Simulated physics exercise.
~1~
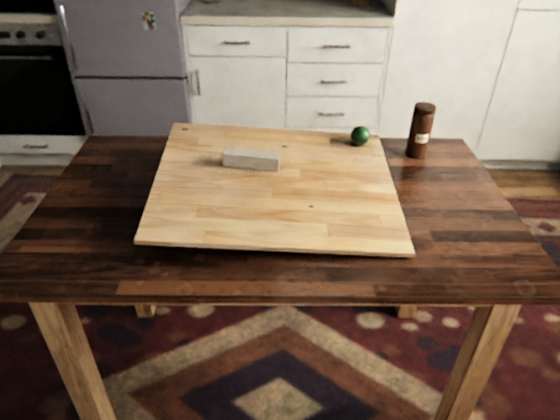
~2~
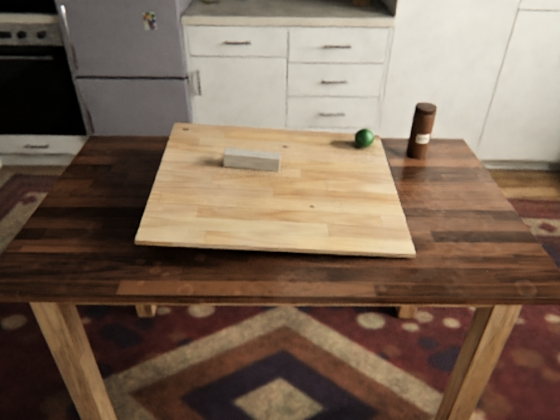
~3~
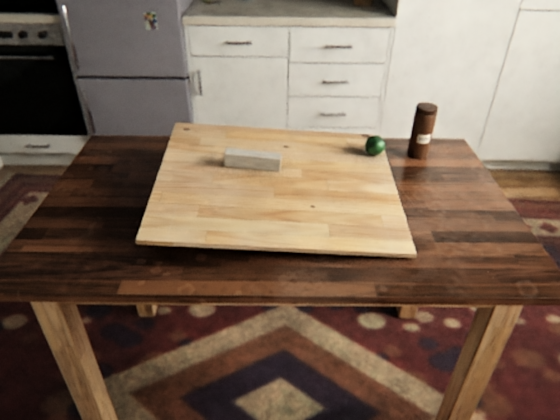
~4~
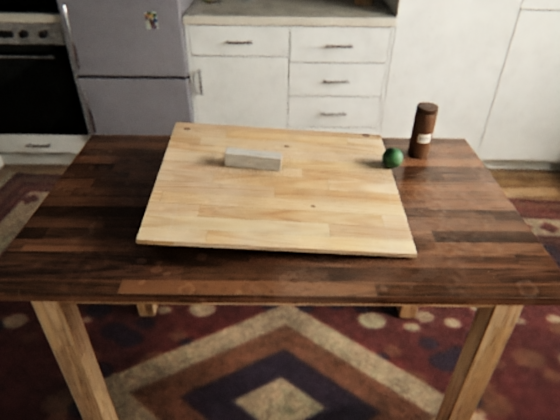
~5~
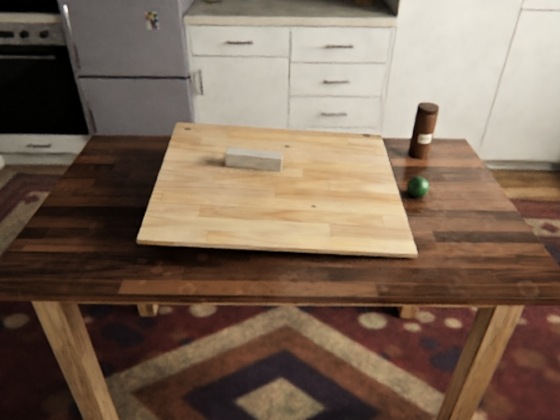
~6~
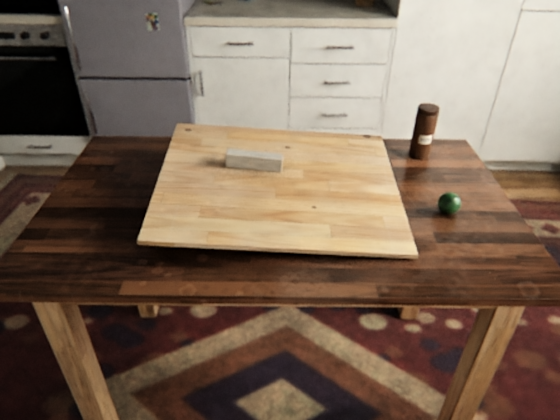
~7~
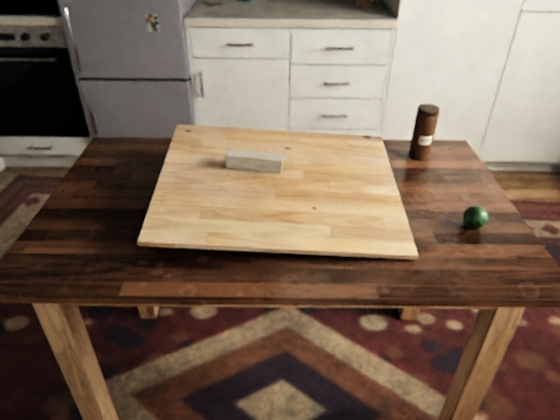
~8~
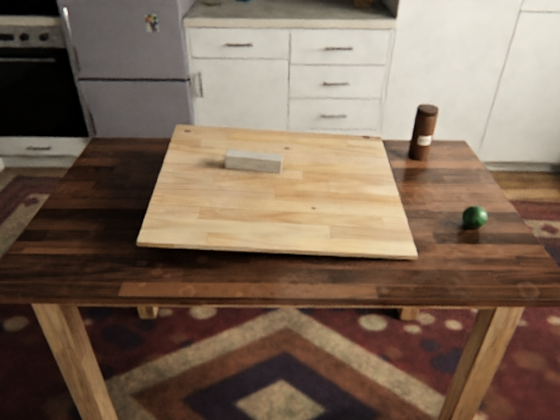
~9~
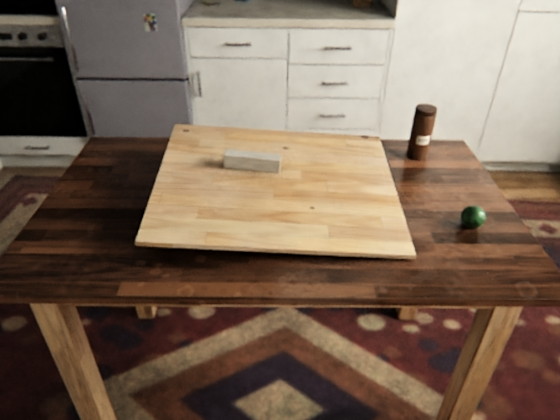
A dark wooden table stands on a patterned red rug in a kitchen, seen from the front and slightly above by a gently swaying camera, with white cabinets and a grey fridge behind. A wide, pale board lies propped askew on the table, with a small light grey block toward its back left. A green ball sits near the board's back right corner, and a brown jar stands on the table just beyond. The ball rolls right and toward the viewer, then leaves the board over its right edge. It continues across the tabletop, slows, and comes to rest near the table's right side, while the board, block and jar stay put.
